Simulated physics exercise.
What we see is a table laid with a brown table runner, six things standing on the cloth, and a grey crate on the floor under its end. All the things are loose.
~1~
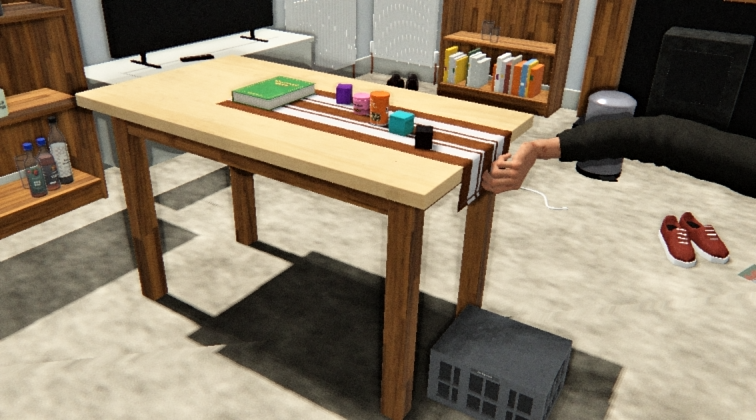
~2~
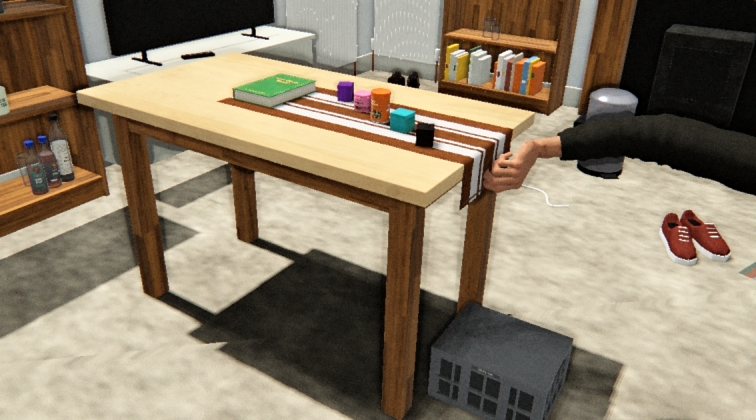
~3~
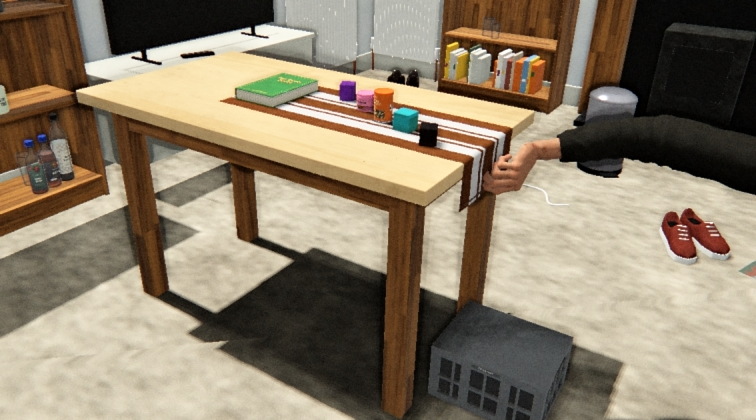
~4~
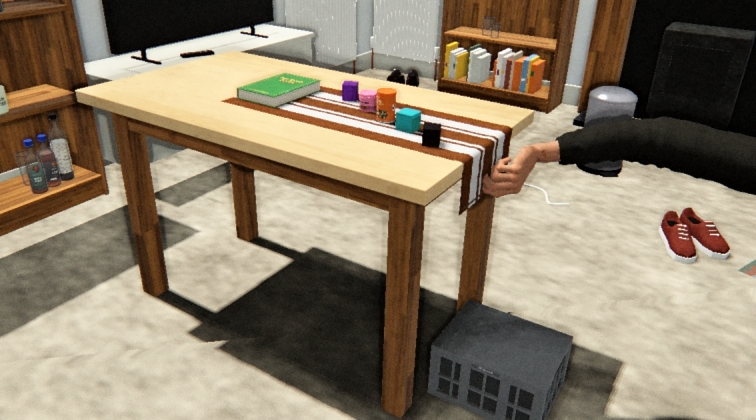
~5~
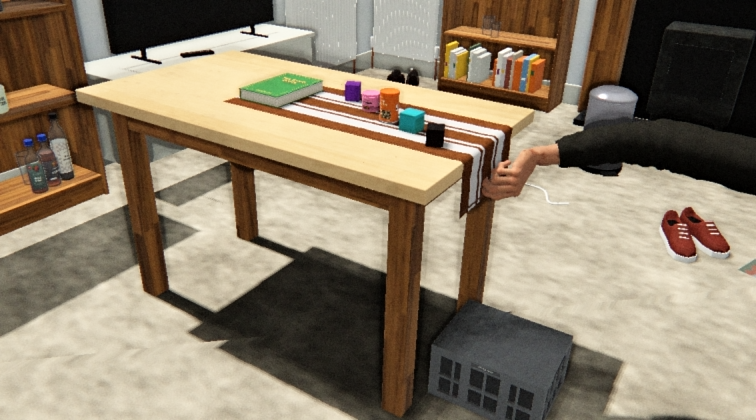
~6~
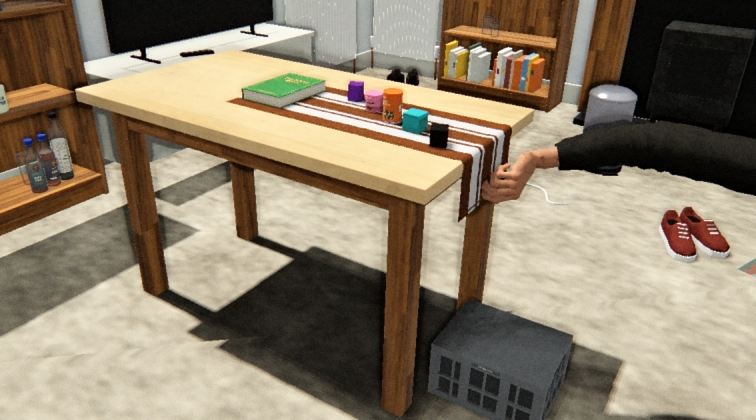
A hand slowly pulling a brown striped table runner at the table's right end, the colourful objects on it shifting slightly right.
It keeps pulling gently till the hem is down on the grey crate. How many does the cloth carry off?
Over the edge go four.
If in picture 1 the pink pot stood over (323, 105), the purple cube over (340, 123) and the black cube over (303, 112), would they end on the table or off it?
The pink pot holds on; the purple cube is carried off; the black cube stays on.
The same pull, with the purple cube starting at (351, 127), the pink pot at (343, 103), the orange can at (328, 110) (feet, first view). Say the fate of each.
The purple cube falls; the pink pot survives; the orange can keeps its place on top.
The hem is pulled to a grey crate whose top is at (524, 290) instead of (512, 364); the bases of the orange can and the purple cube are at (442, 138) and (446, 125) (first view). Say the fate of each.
The orange can goes over; the purple cube falls.
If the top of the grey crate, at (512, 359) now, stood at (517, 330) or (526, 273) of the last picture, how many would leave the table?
It would be 3 and 1.
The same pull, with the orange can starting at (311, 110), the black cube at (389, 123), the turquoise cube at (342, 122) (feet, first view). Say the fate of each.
The orange can survives; the black cube drops off; the turquoise cube goes over.
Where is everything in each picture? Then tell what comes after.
In the first frame, hem (458, 212); black cube (425, 128); turquoise cube (402, 114); orange can (380, 93); pink pot (362, 95); purple cube (344, 86); top of the crate (512, 364).
In the second frame, hem (460, 210); black cube (426, 126).
In the third frame, hem (458, 213); turquoise cube (406, 111).
In the fourth frame, hem (459, 216); orange can (387, 91); top of the crate (512, 360).
In the fifth frame, hem (459, 219); pink pot (371, 92).
In the sixth frame, hem (458, 222); black cube (440, 126); turquoise cube (416, 112); orange can (393, 91); pink pot (375, 93); purple cube (356, 83).
Soon after, hem near (479, 261); black cube gone.
Then, hem near (475, 305); black cube, turquoise cube and orange can gone.
Further on, hem on the crate; black cube, turquoise cube, orange can and pink pot gone.
At rest, hem on the crate; black cube, turquoise cube, orange can and pink pot gone. The table loses four.
